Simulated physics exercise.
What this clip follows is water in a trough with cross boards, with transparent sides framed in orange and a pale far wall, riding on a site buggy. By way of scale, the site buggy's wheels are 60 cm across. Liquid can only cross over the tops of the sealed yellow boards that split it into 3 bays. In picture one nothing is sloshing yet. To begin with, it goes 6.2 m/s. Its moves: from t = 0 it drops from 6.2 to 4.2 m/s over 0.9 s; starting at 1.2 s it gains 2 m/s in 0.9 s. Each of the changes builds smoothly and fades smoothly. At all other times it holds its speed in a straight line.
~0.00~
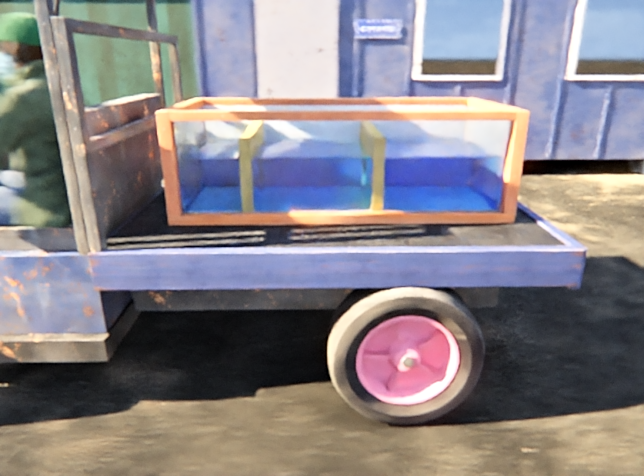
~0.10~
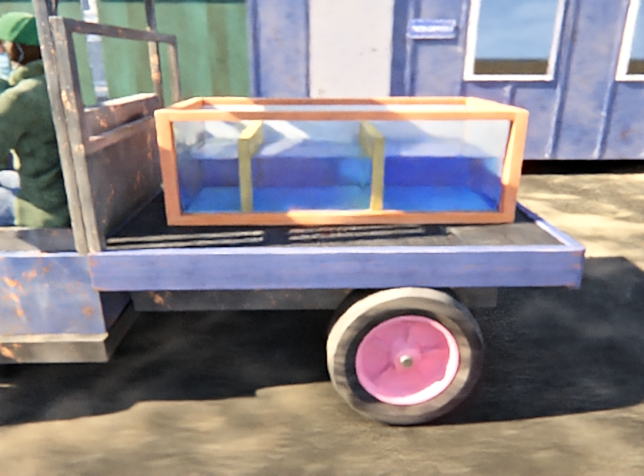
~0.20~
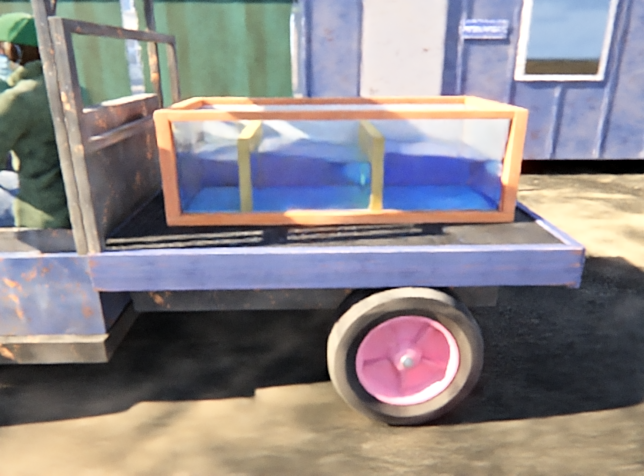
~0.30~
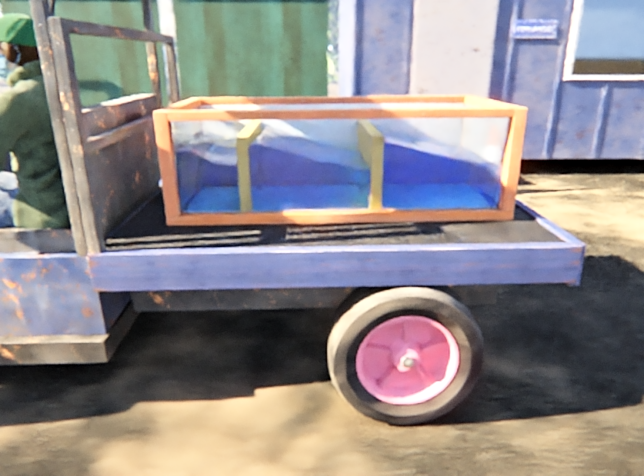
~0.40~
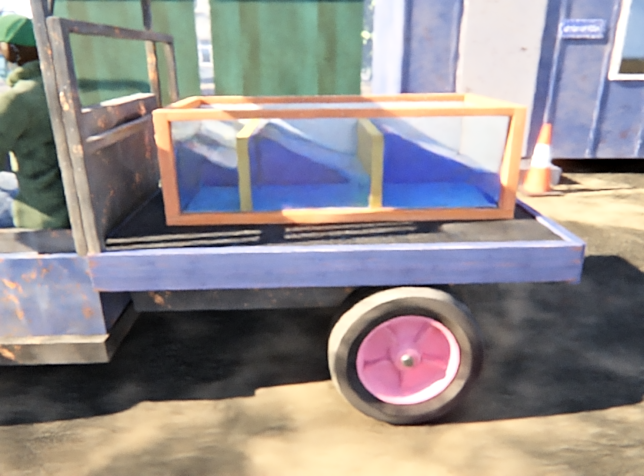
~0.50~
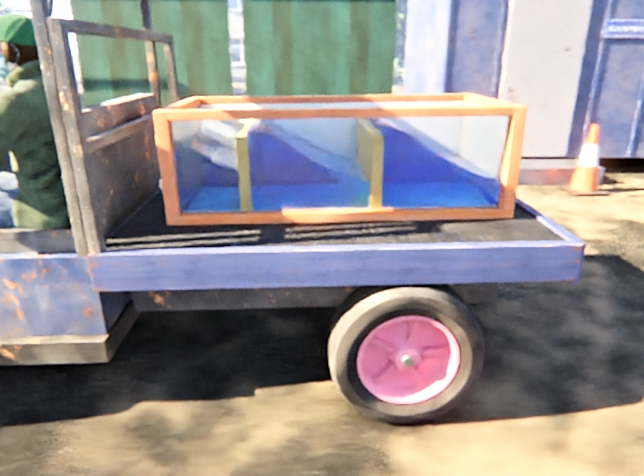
A buggy carrying an orange-framed trough rolls left past a blue building, its water nearly level.
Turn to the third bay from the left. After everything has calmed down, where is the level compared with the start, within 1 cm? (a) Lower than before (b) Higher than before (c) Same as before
Same as before.
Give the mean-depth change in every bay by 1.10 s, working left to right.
In cm: 3 up, 0, 1 down.
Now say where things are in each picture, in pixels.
Surface heights from the left, (212, 155), (318, 155), (436, 154); board top at (244, 139) and (380, 139); the front is on the left, levels are read along the near wall; a wheel hub at (410, 368), in the first frame.
Surface heights from the left, (211, 155), (318, 155), (435, 154), in the second frame.
Surface heights from the left, (210, 155), (317, 156), (435, 154), in the third frame.
Surface heights from the left, (209, 155), (316, 155), (434, 153), in the fourth frame.
Surface heights from the left, (209, 155), (316, 157), (434, 150), in the fifth frame.
Surface heights from the left, (209, 154), (316, 158), (434, 150); a wheel hub at (410, 367), in the sixth frame.
By 1.10 s the mean depths from the left are 26, 23, 22 cm.
By 1.80 s the mean depths from the left are 25, 23, 22 cm.
By 2.60 s the mean depths from the left are 25, 22, 23 cm.
By 5.09 s the mean depths from the left are 25, 22, 23 cm.
